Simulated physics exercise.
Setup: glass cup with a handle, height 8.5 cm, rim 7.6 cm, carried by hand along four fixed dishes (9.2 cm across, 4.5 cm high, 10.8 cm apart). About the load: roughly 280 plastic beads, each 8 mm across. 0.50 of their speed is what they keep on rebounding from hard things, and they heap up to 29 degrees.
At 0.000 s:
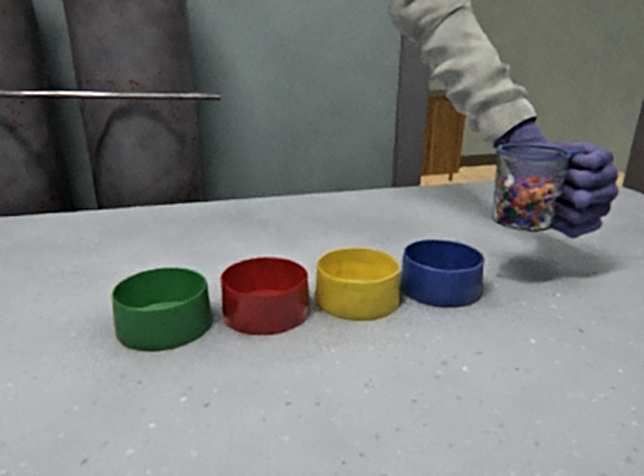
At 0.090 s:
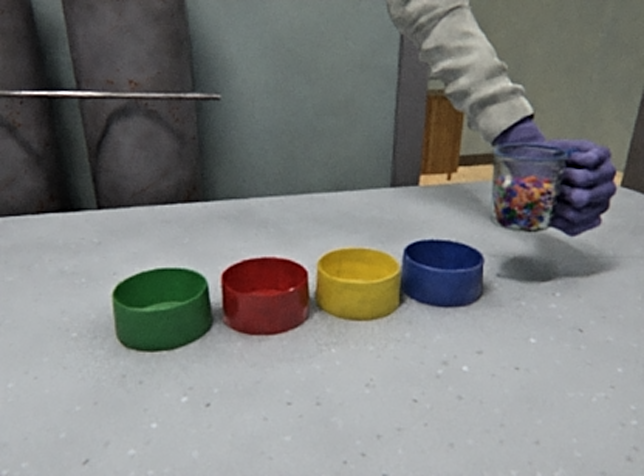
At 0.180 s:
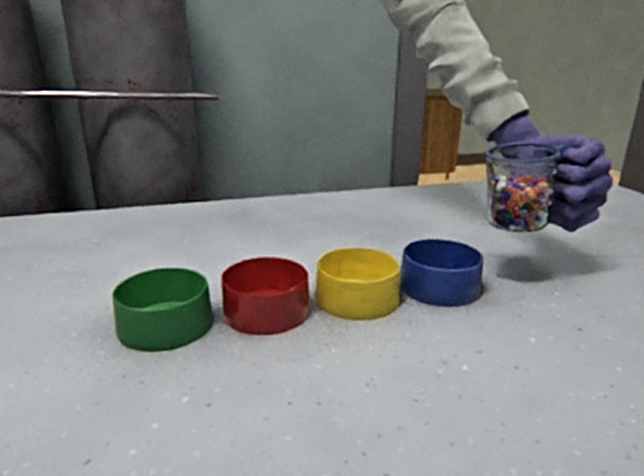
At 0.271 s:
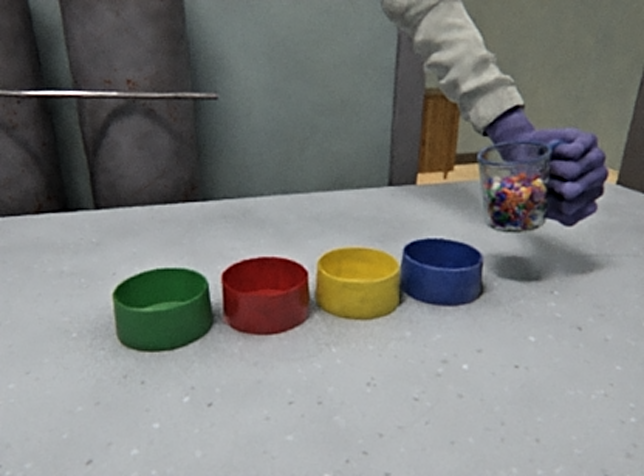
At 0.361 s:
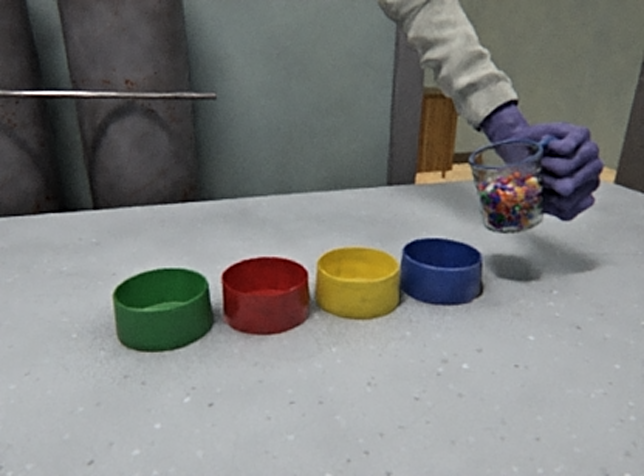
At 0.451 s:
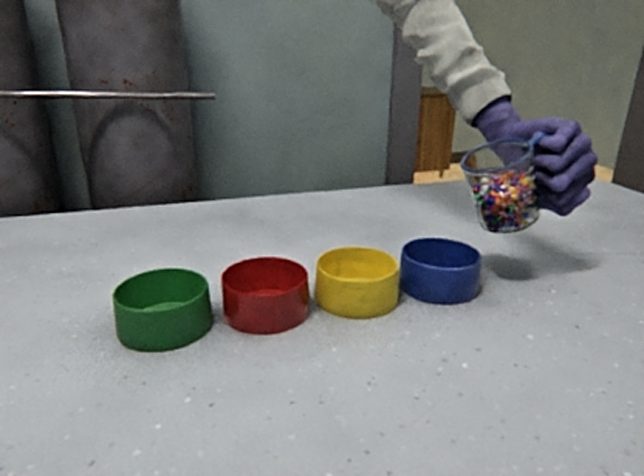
The footage shows a purple-gloved hand holding a glass cup of multicoloured beads to the right of green, red, yellow and blue dishes on a grey table, moving it slightly left while gradually tilting it toward the dishes.
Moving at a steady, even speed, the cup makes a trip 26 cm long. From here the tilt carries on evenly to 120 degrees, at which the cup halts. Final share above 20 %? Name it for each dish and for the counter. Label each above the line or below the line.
Red: Below the line; blue: Below the line; green: Below the line; yellow: Above the line; counter: Below the line.
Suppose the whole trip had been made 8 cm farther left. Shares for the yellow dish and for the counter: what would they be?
Yellow 0; counter 30.
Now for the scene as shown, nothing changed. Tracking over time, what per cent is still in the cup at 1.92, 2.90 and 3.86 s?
At the three moments: 80, 0 and 0 percent.
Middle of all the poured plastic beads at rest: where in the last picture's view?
Estimated resting centre: Around (354, 282).
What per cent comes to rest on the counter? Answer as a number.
Roughly 0 percent.
After 1.92 s, tilt 106 degrees; cup holds 80 %, yellow 20 %.
After 2.90 s, tilt 120 degrees; cup holds 0 %, yellow 100 %.
Then, at 3.86 s, tilt 120 degrees; cup holds 0 %, yellow 100 %.
By 4.2 s all is still; red 0 %, blue 0 %, green 0 %, yellow 100 %, counter 0 %.
